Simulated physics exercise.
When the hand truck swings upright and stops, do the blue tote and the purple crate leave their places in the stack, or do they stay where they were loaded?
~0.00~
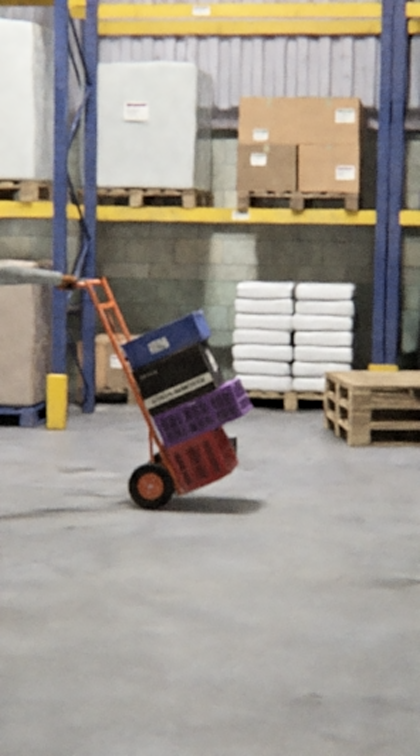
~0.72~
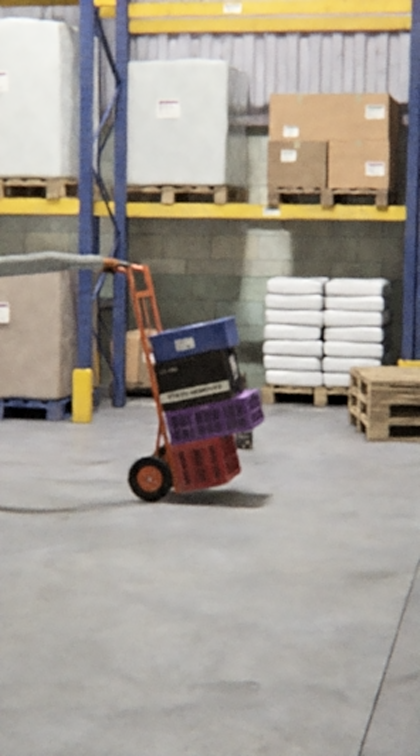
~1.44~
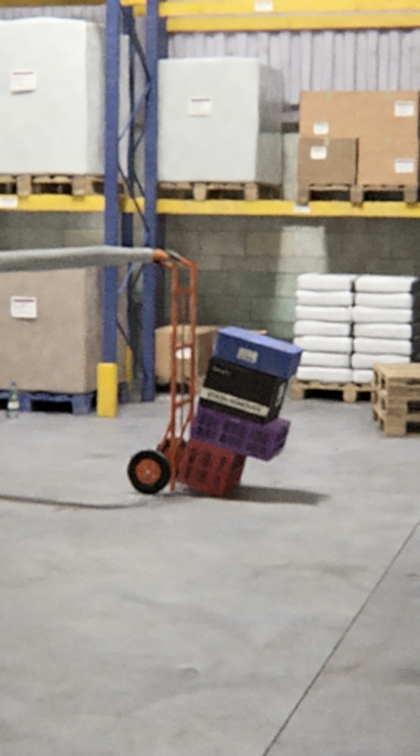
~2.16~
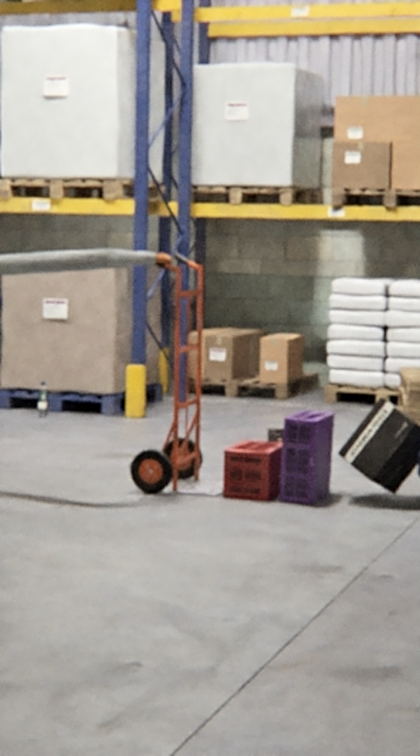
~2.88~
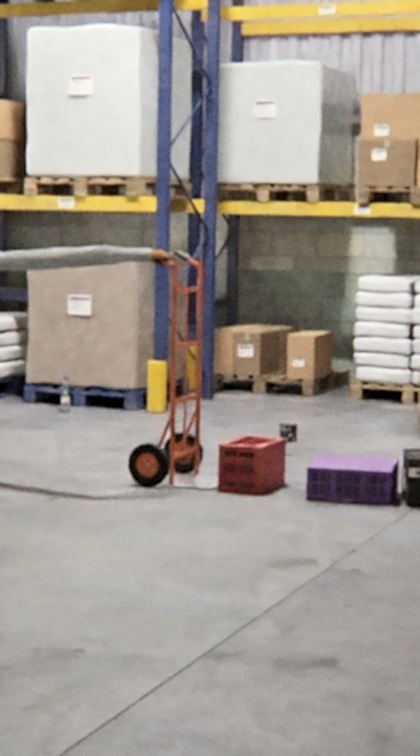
Both leave their places. The blue tote pitches off the top to the right, and the purple crate tumbles onto the floor beyond the red crate.
